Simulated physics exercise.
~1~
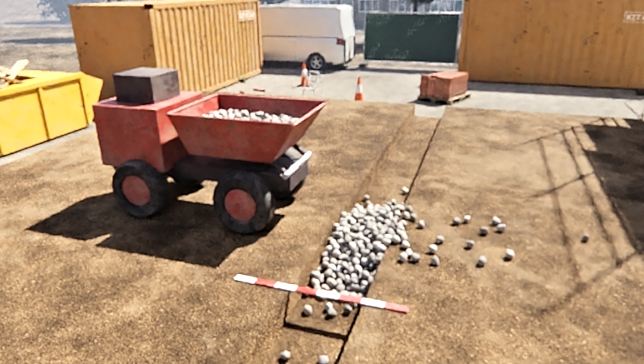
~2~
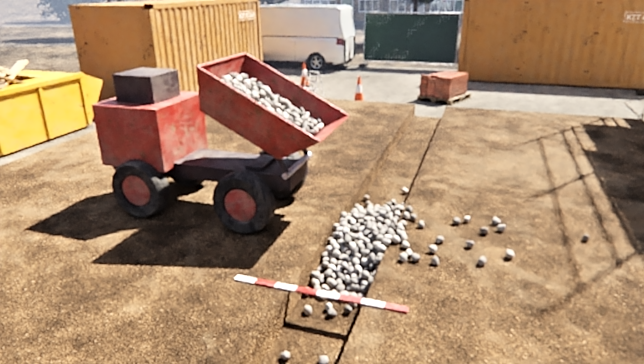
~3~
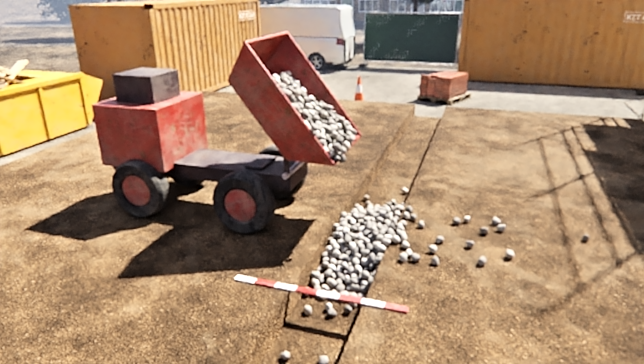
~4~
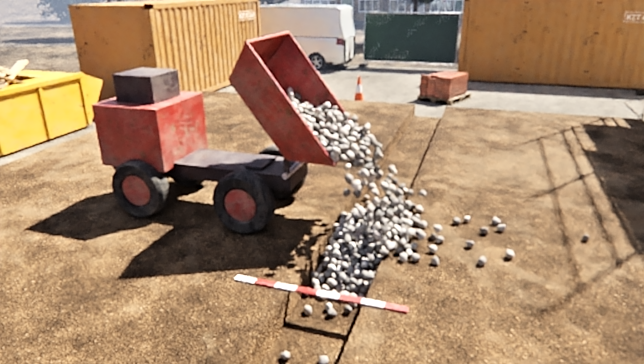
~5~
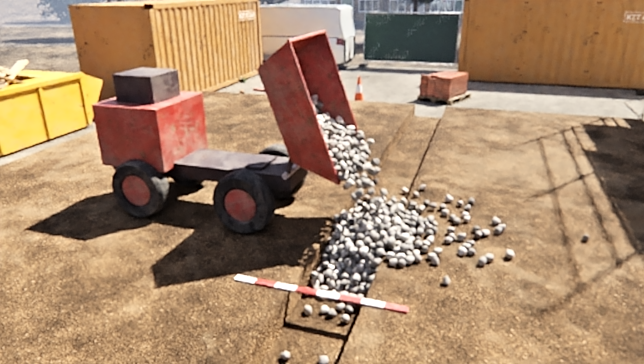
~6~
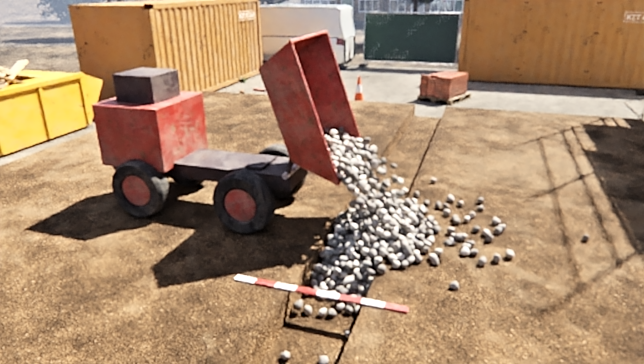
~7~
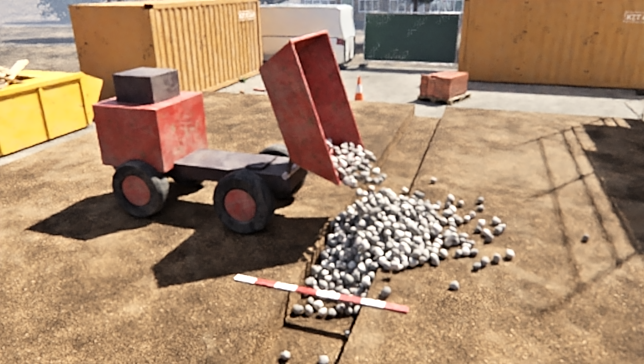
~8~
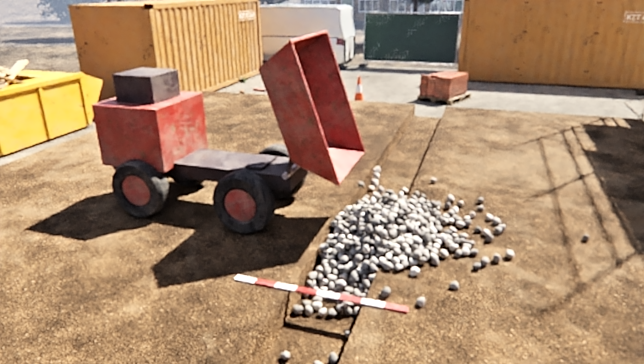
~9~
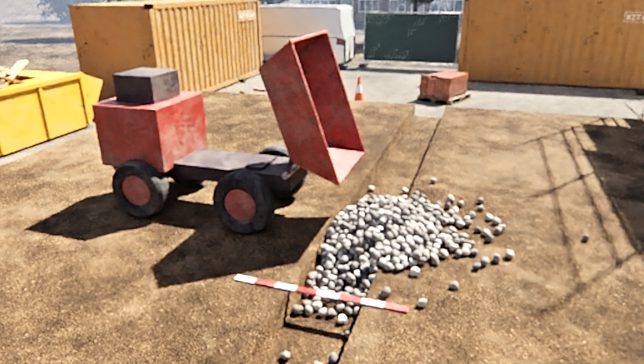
A red dumper's skip tips up in stages and empties its pale stones onto the pile.
